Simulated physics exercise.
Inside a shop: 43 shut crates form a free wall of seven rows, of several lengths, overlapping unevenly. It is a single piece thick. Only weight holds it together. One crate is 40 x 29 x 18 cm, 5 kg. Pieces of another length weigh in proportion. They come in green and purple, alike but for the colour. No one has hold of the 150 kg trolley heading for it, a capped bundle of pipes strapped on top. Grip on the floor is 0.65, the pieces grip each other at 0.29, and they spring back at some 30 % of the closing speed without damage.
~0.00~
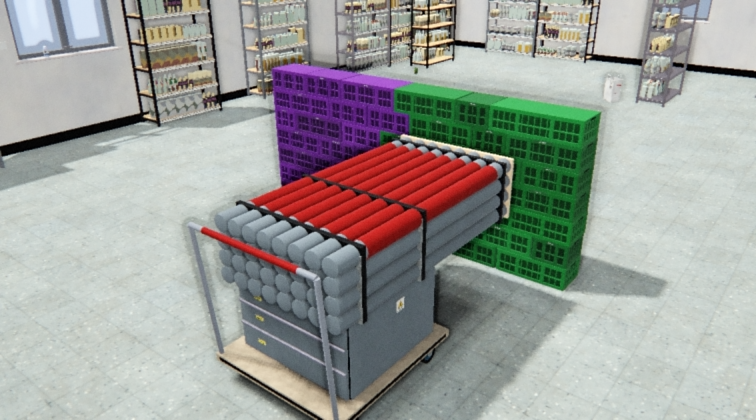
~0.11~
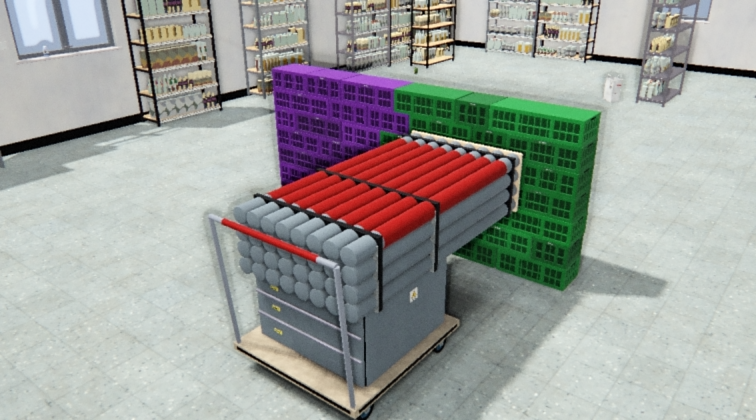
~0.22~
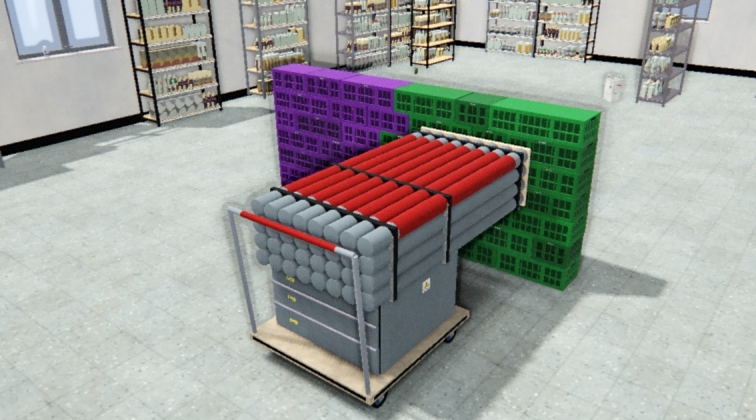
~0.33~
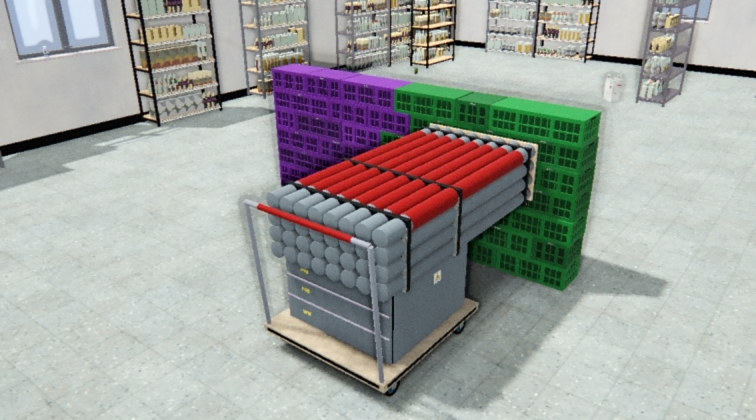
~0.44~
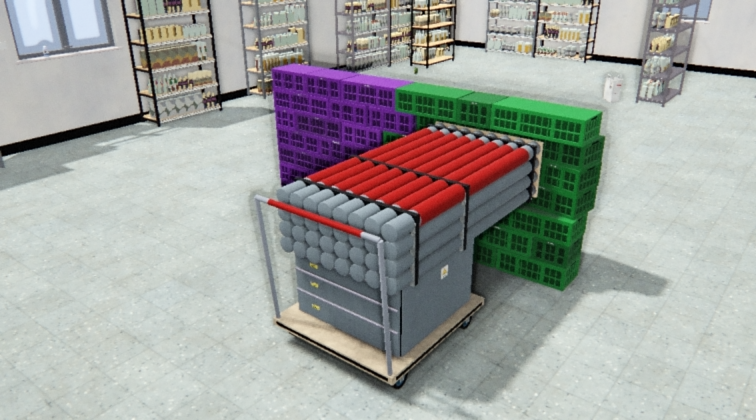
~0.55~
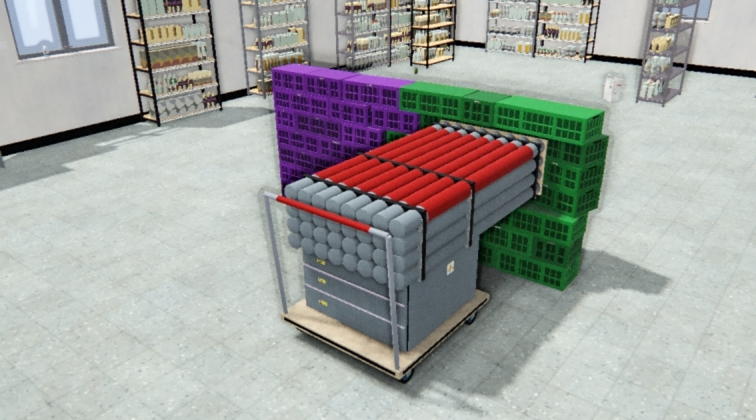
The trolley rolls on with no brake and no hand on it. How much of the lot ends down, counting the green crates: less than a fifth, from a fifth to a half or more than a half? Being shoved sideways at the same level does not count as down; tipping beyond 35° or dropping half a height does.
It comes to upwards of a half.
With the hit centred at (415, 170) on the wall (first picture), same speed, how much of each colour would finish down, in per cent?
Then purple 30, green 50 per cent.
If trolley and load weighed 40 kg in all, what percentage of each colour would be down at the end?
Then purple 0, green 0 per cent.
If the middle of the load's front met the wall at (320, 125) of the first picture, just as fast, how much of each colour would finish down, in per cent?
In that case purple 60, green 20 per cent.
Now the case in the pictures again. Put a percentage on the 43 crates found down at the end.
About 40 per cent.
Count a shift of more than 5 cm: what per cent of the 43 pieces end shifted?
It is 40 per cent.
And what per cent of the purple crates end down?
By colour: Purple 10 per cent.
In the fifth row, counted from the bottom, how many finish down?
The count is 4.
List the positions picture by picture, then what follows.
In the first frame (pixels give the middle of a visible side), load (508, 180) 35 cm short of the wall; top green crate (423, 106); top purple crate (288, 81); none has stirred.
Load (517, 174) 22 cm short of the wall; top green crate (423, 106), in the second frame.
Load (525, 169) 10 cm short of the wall; top green crate (423, 106), in the third frame.
Load (533, 164) 16 mm into the wall's line; top green crate (423, 106); movement in 5 of them, in the fourth frame.
Load (538, 161) 9 cm into the wall's line; top green crate (425, 105) 22 mm from its place; movement in 13 of them, in the fifth frame.
Load (542, 159) 15 cm into the wall's line; top green crate (429, 104) 7 cm from its place; top purple crate (288, 81); movement in 16 of them, in the sixth frame.
After 0.84 s, load 25 cm past the wall's line, still rolling; none of the 22 green crates down (0 of 43 in all colours); top green crate 8° from how it stood.
After 1.24 s, load 33 cm past the wall's line, still rolling; 10 of the 22 green crates down (10 of 43 in all colours); top green crate 33° from how it stood, 11 cm lower.
After 1.52 s, load 37 cm past the wall's line, still rolling; 15 of the 22 green crates down (17 of 43 in all colours); top green crate 67° from how it stood, 64 cm lower.
After 2.00 s, load 41 cm past the wall's line, stopped; 15 of the 22 green crates down (17 of 43 in all colours); top green crate on its side.
In the end (3.2 s), load 41 cm past the wall's line, stopped; 15 of the 22 green crates down (17 of 43 in all colours); top green crate on its side; top purple crate unmoved. That is 68 per cent. From the last view, middles, top green crate near (515, 166), top purple crate near (299, 78).
